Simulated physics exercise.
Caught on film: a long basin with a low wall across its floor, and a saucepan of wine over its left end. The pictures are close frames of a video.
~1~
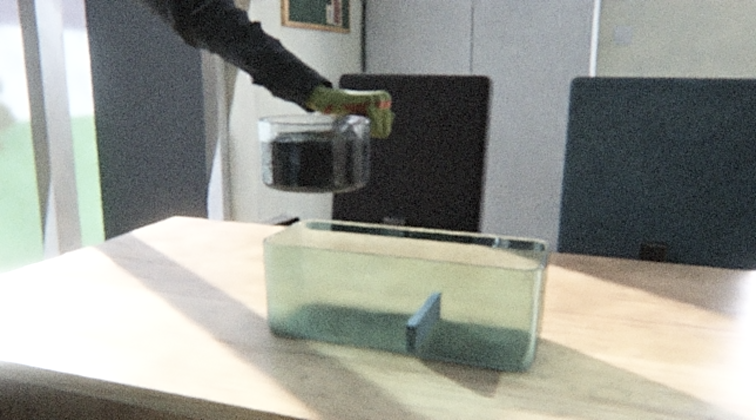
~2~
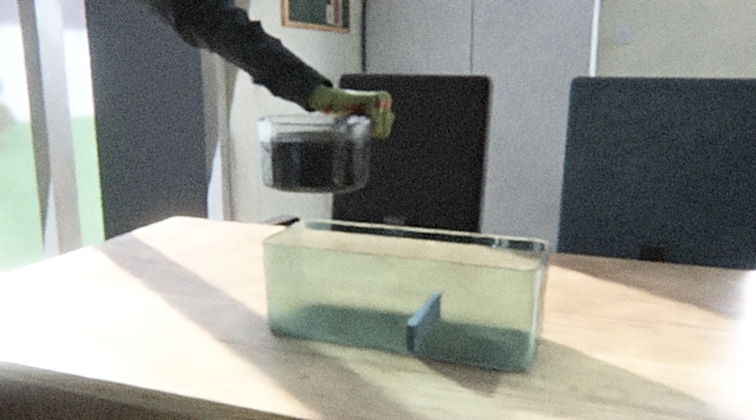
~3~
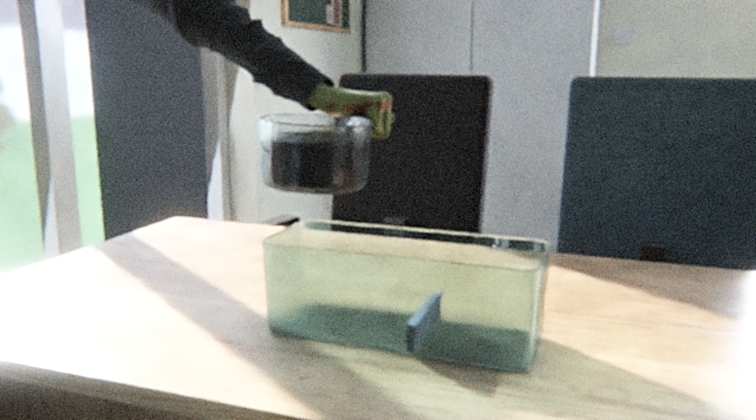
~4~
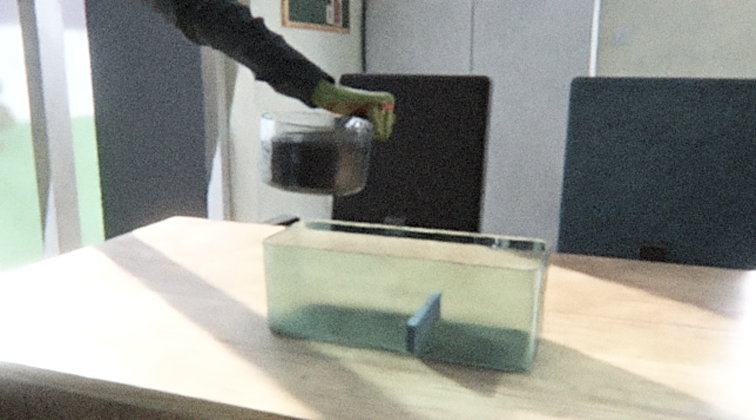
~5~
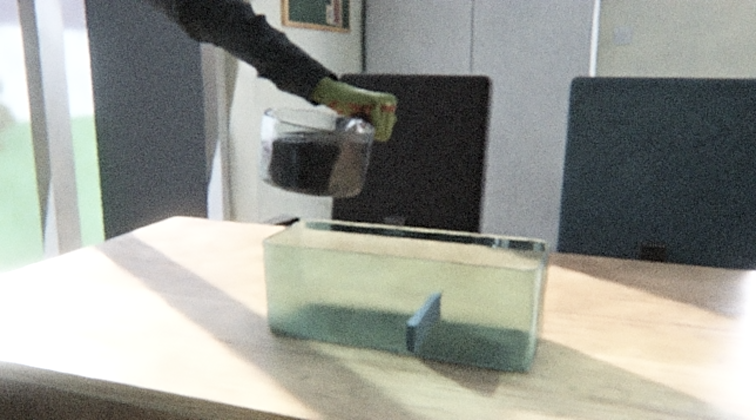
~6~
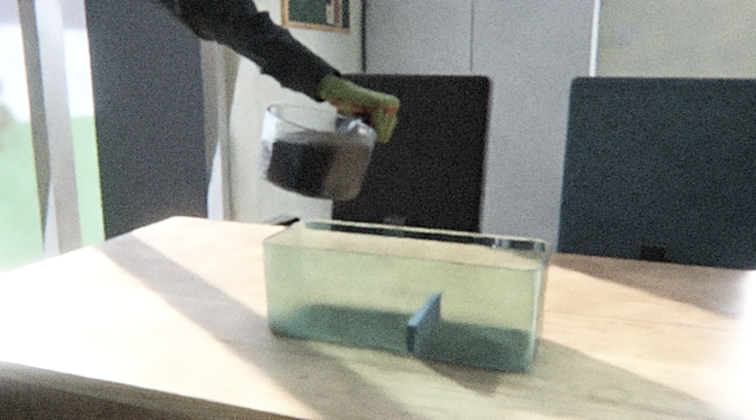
Gloved hand slowly tilting a clear saucepan of dark wine rightward above the left end of a long, low-walled glass basin.
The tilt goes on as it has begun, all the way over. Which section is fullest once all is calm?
Most lies in the left part.
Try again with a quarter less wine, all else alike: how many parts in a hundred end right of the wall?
Some 15 per cent.
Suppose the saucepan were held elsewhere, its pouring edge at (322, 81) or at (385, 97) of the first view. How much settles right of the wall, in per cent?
About 10 and 60 per cent.
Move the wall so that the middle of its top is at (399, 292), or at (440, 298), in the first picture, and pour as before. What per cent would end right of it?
About 65 and 5 per cent.
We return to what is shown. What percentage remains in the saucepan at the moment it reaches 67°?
Near 60 %.
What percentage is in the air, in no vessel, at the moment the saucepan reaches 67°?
It comes to 25 per cent or so.
A moment on, the tilt is 67° and 62 per cent is still to pour, 10 is left of the wall and 4 right of it.
Next, the tilt is 98° and 13 per cent is still to pour, 46 is left of the wall and 33 right of it.
Then the tilt is 105° and 1 per cent is still to pour, 64 is left of the wall and 34 right of it.
Later the tilt is 105° and 0 per cent is still to pour, 65 is left of the wall and 35 right of it.
In the end 65 per cent lies left of the wall, 35 right of it and 0 outside.
